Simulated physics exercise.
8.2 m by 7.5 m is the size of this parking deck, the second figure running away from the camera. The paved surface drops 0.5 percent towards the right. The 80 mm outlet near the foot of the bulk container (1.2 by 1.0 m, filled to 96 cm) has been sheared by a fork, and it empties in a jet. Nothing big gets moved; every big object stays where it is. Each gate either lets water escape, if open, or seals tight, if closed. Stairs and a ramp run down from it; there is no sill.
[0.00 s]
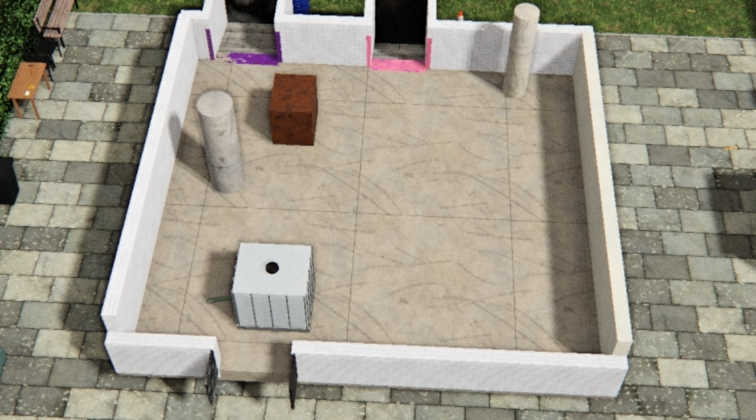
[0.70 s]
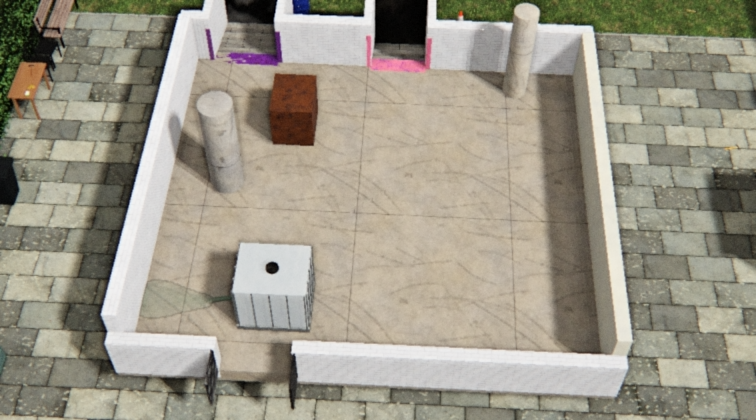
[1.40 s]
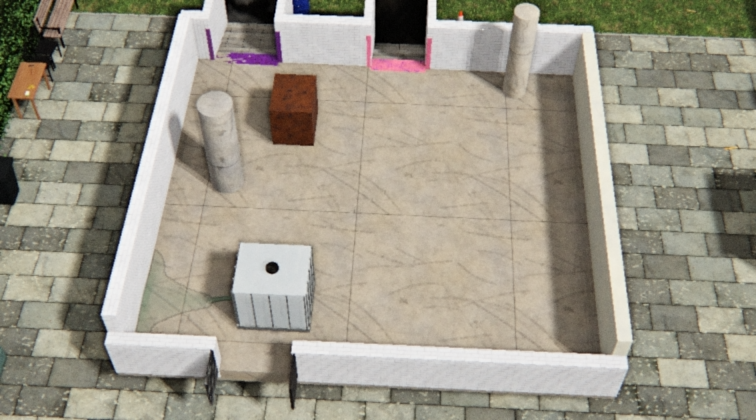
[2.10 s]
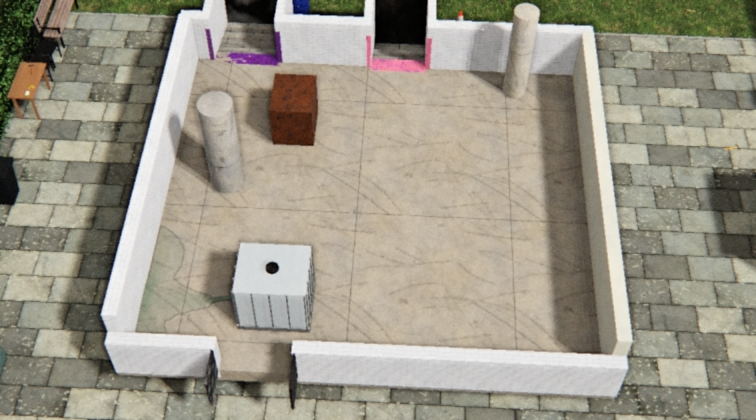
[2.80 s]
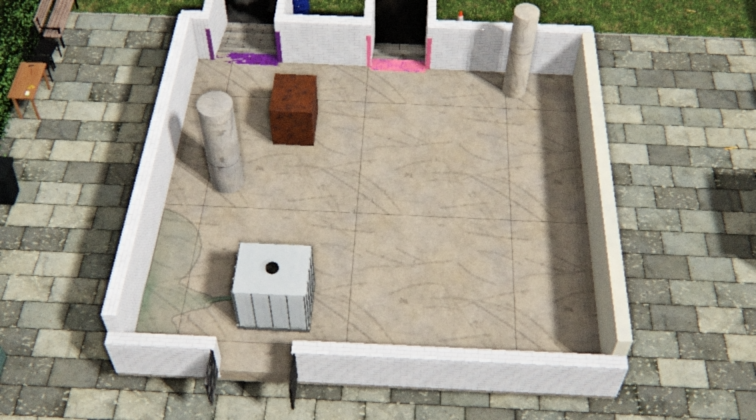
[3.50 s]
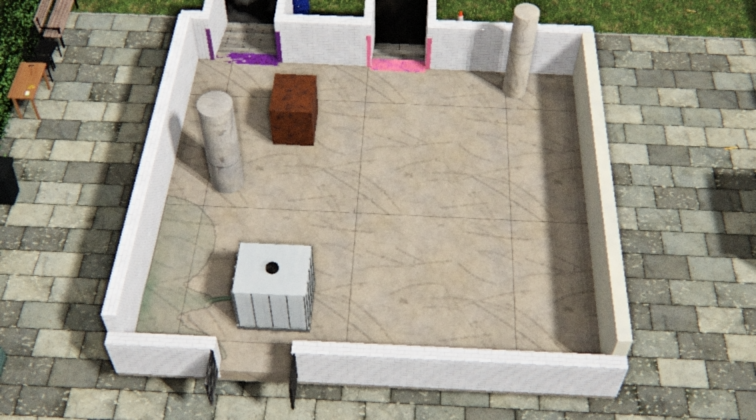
To begin with, the floor of a roofless, white-walled room is dry around a pale container with a dark round opening on top. A faint, greenish sheet of liquid then spreads left from near its foot, and widens up along the left wall towards the nearer column, while the rust-brown block stays still.
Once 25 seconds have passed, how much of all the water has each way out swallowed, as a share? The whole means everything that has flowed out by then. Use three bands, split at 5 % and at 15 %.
Shares: Gateway: From 5 to 15 %; stairwell (marked pink): Under 5 %; ramp down (marked purple): Not even 5 %.
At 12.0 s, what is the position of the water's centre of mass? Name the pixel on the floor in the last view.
The water's centre sits about at (220, 265).
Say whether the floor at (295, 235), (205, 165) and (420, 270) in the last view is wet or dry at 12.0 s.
In turn: Flooded, under water, not reached.
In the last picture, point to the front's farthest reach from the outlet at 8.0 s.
Front tip: Around pixel (197, 146).
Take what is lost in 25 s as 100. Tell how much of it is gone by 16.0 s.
Roughly 50 per cent.
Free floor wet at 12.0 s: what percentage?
Roughly 25 percent.
After 5.0 s water covers 10 % of the floor and is deepest (8 cm) near (143, 301); gone so far, the gateway 0 %, the stairwell (marked pink) 0 %, the ramp down (marked purple) 0 %.
After 8.0 s water covers 15 % of the floor and is deepest (8 cm) near (143, 301); gone so far, the gateway 1 %, the stairwell (marked pink) 0 %, the ramp down (marked purple) 0 %.
After 12.0 s water covers 25 % of the floor and is deepest (7 cm) near (143, 301); gone so far, the gateway 2 %, the stairwell (marked pink) 0 %, the ramp down (marked purple) 0 %.
After 16.0 s water covers 35 % of the floor and is deepest (7 cm) near (143, 301); gone so far, the gateway 4 %, the stairwell (marked pink) 0 %, the ramp down (marked purple) 0 %.
After 25.0 s water covers 60 % of the floor and is deepest (6 cm) near (143, 301); gone so far, the gateway 9 %, the stairwell (marked pink) 0 %, the ramp down (marked purple) 0 %.
